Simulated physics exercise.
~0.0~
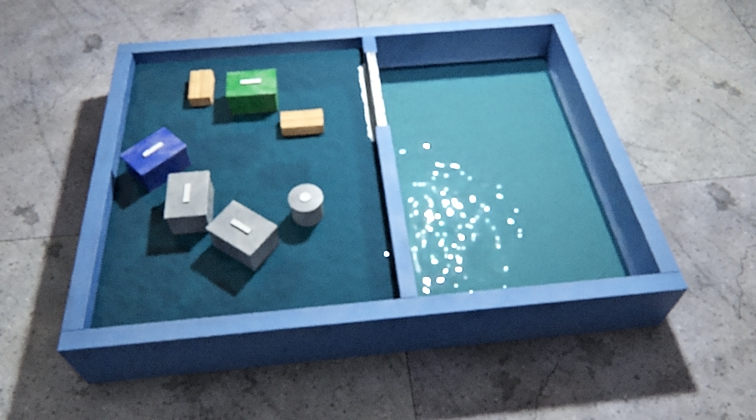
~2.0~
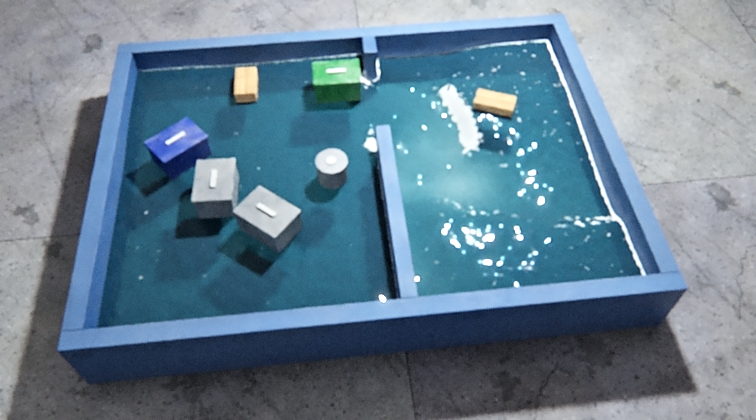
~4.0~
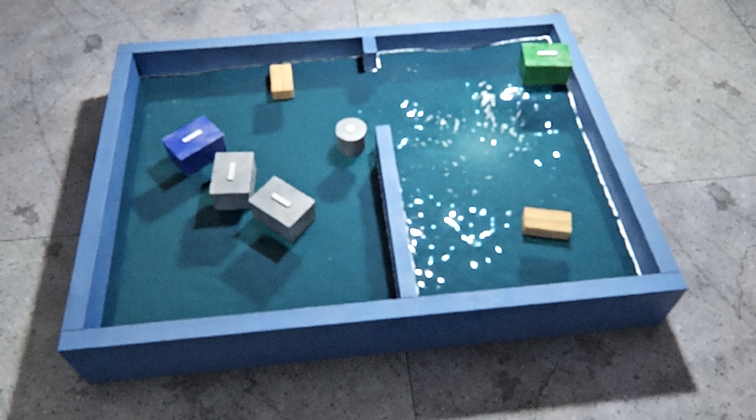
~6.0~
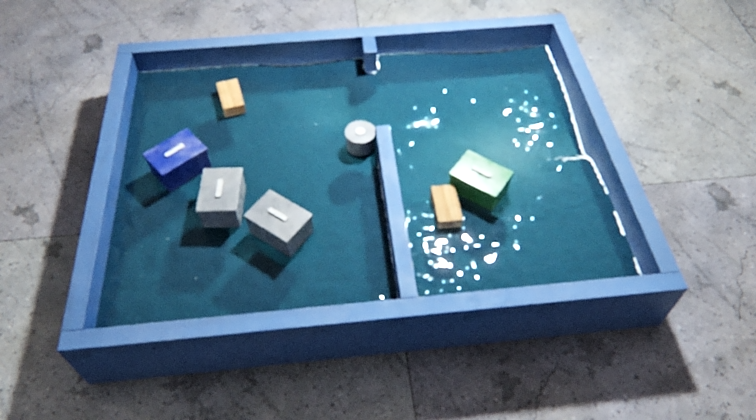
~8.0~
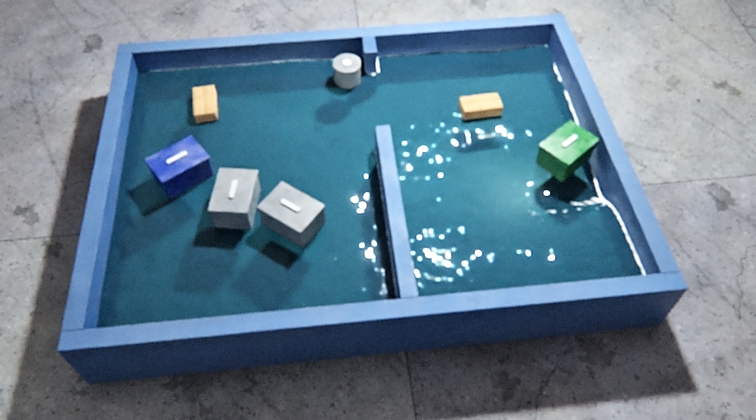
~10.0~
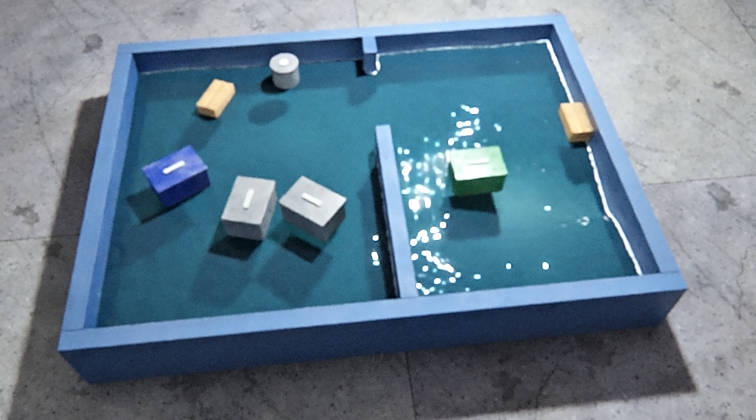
A shallow blue-walled basin on a grey stone floor, split by a divider, is seen from above at an angle. On the left sit a green box, a blue box, two grey boxes, a grey cylinder and two small wooden blocks, while the right side holds only glinting water. The board in the divider's gap is gone, and one wooden block passes to the right side, followed by the green box. Both circle there, while the cylinder drifts to the gap, then turns back left along the far wall. At the end, the blue and grey boxes remain afloat on the left.
